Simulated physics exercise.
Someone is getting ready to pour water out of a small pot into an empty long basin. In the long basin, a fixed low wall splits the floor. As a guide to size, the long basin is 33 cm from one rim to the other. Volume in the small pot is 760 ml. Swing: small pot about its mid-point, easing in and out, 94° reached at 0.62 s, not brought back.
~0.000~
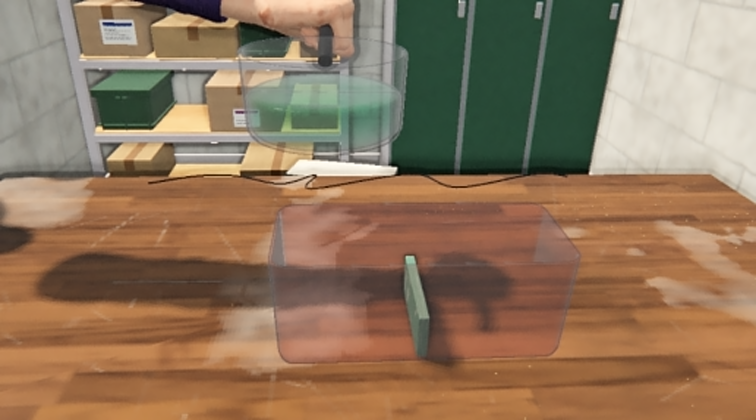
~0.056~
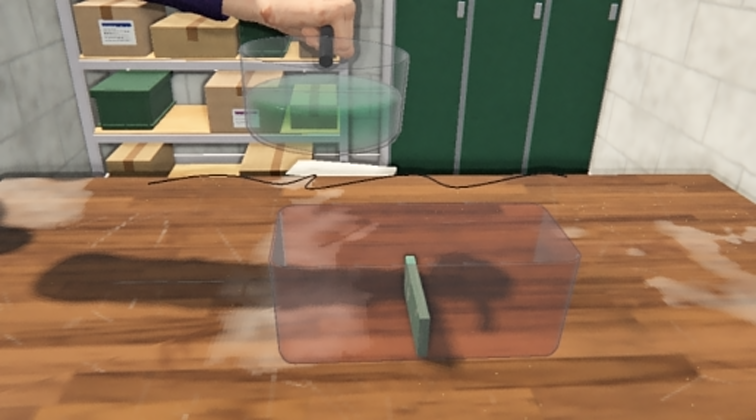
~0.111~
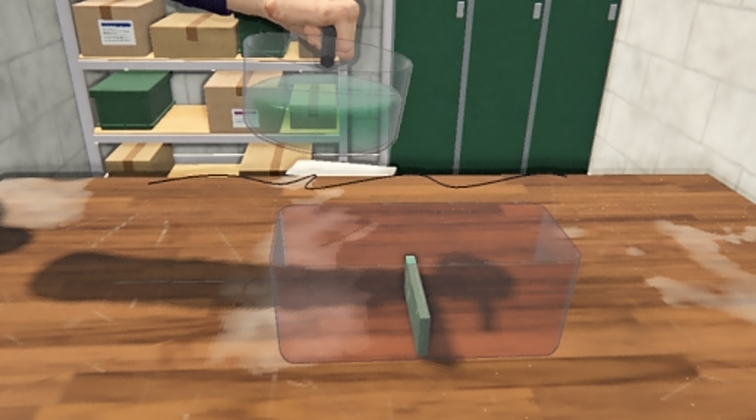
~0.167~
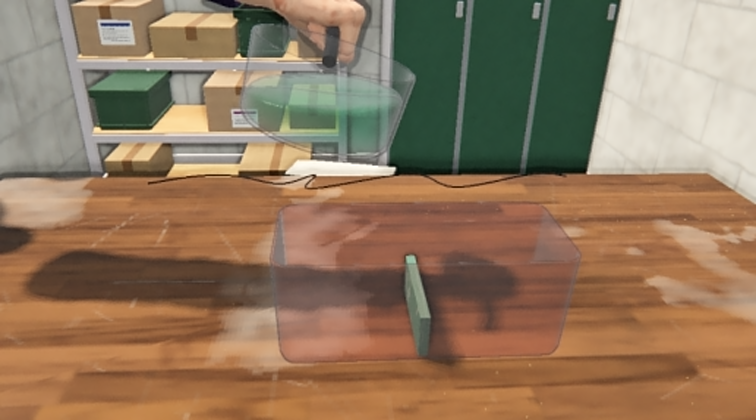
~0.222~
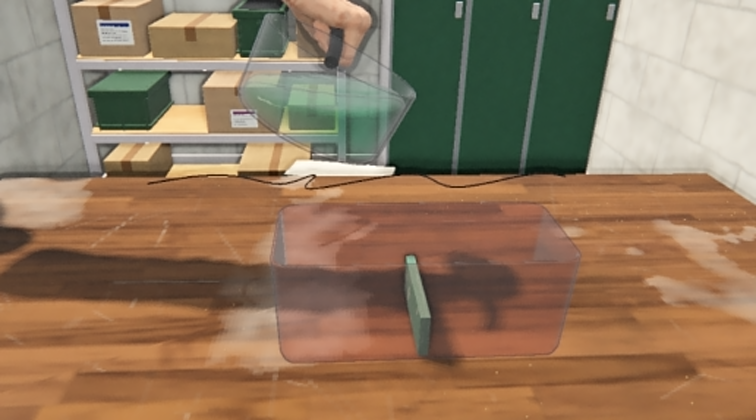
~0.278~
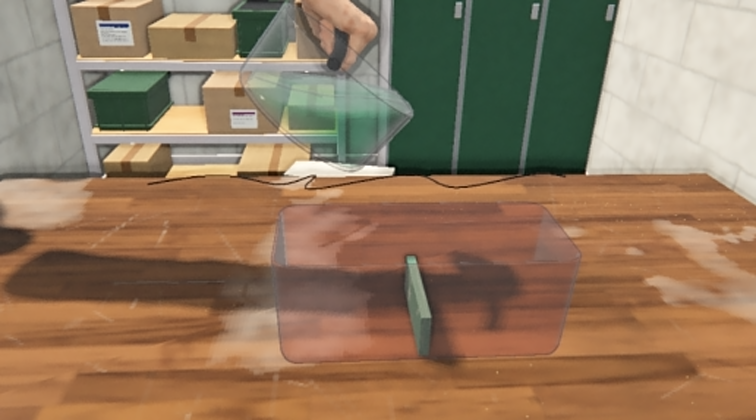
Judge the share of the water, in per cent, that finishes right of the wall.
80 percent, roughly.
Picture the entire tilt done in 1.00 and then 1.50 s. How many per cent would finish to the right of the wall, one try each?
Try 1: Approx. 85 %; try 2: Approx. 85 %.
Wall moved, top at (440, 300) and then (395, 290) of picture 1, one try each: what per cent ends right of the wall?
One try each: Around 40 percent and then around 90 percent.
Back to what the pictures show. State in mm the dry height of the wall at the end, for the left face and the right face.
On the left it's about 48 mm; on the right, about 26 mm.
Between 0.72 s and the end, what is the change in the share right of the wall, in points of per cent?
It goes higher by about 14 %.
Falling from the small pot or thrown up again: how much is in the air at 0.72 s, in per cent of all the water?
About 10 % of the total.
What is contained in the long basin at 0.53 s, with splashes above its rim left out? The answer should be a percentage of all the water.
About 18%.
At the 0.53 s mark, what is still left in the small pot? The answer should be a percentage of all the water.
Still held: Roughly 36 % of the total.
After 0.53 s the tilt is 89° and 36 per cent is still to pour, 0 is left of the wall and 18 right of it.
After 0.72 s the tilt is 94° and 16 per cent is still to pour, 9 is left of the wall and 66 right of it.
After 0.91 s the tilt is 94° and 5 per cent is still to pour, 13 is left of the wall and 76 right of it.
After 1.12 s the tilt is 94° and 2 per cent is still to pour, 16 is left of the wall and 80 right of it.
In the end 18 per cent lies left of the wall, 80 right of it and 1 outside.
